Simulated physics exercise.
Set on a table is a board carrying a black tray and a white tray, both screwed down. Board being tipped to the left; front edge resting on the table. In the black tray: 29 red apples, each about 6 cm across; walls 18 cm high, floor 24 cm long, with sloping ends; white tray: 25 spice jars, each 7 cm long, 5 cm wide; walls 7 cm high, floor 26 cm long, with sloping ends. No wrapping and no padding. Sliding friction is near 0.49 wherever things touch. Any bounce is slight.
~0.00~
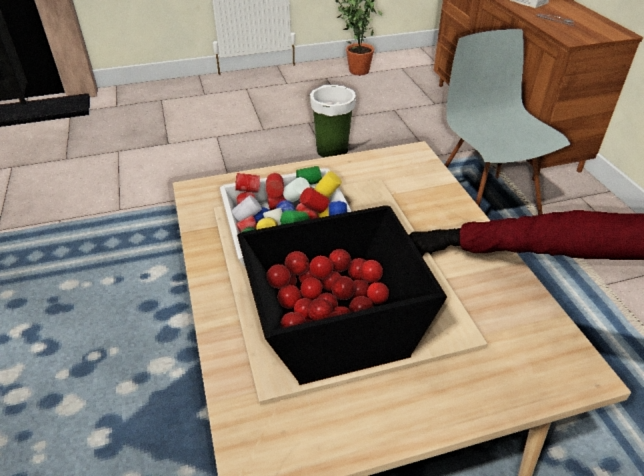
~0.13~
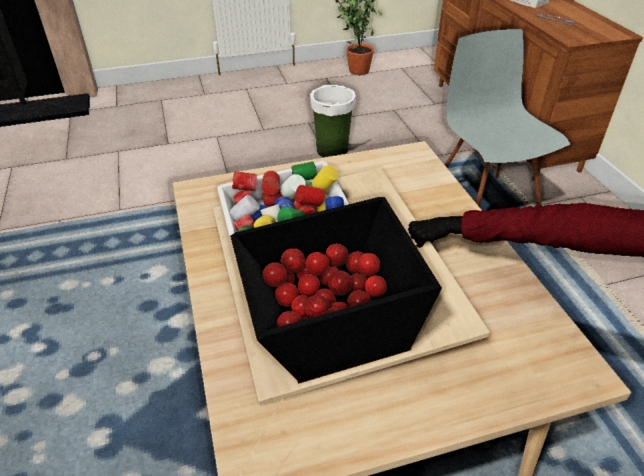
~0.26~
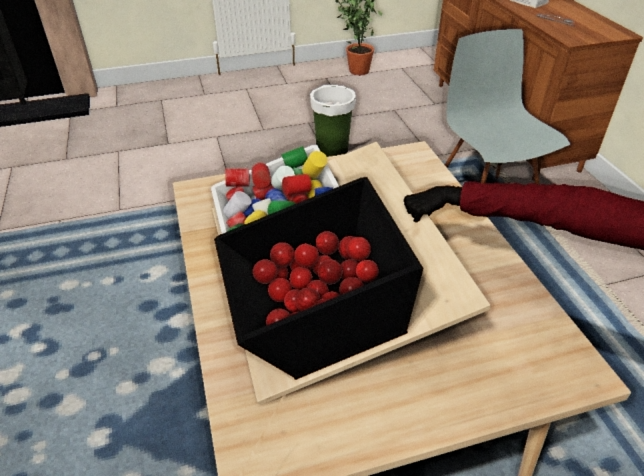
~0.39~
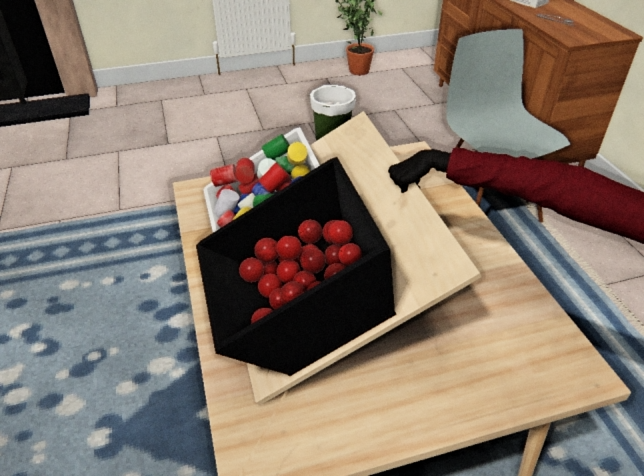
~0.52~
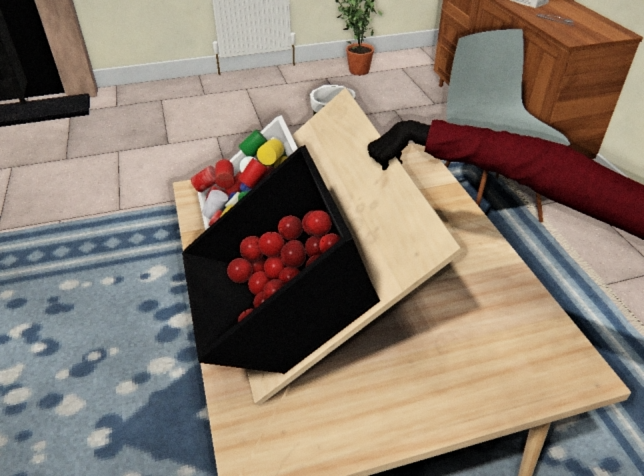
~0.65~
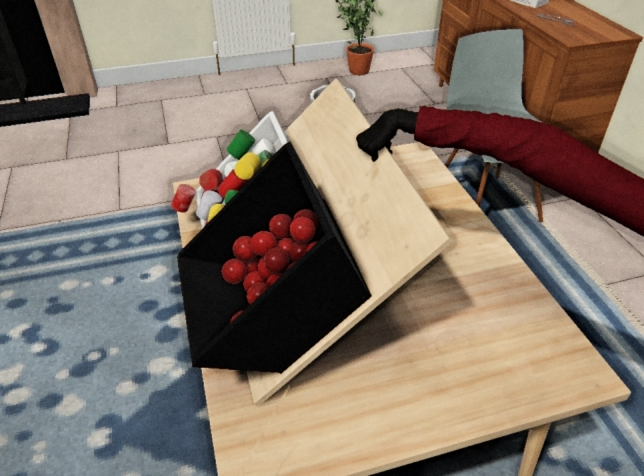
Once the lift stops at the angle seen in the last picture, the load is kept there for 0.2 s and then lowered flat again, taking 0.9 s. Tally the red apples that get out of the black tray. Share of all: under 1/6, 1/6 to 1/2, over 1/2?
Share lost: Below one sixth.
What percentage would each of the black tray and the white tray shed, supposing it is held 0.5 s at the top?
Black tray 0%, white tray 0%.
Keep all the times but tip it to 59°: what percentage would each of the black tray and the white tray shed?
Then black tray 0 %, white tray 50 %.
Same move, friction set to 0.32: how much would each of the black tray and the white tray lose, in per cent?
Black tray 0, white tray 20 per cent.
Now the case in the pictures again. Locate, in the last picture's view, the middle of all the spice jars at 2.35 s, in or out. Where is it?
Around (276, 218) in pixels.
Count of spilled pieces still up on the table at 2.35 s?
My count comes to close to 2.
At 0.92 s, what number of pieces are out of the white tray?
White tray: Roughly 1 out by then.
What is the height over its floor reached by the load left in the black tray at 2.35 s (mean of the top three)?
Around 11 centimetres.
After 0.92 s, tilt 42°; the black tray has all 29 and the white tray is down by 1 of 25.
After 1.26 s, tilt 24°; the black tray has all 29 and the white tray is down by 2 of 25.
After 1.74 s, tilt 0°; the black tray has all 29 and the white tray is down by 3 of 25.
Outcome (at 2.35 s), the black tray has all 29 and the white tray is down by 3 of 25. Asked share, 0 of 29, 0 per cent.
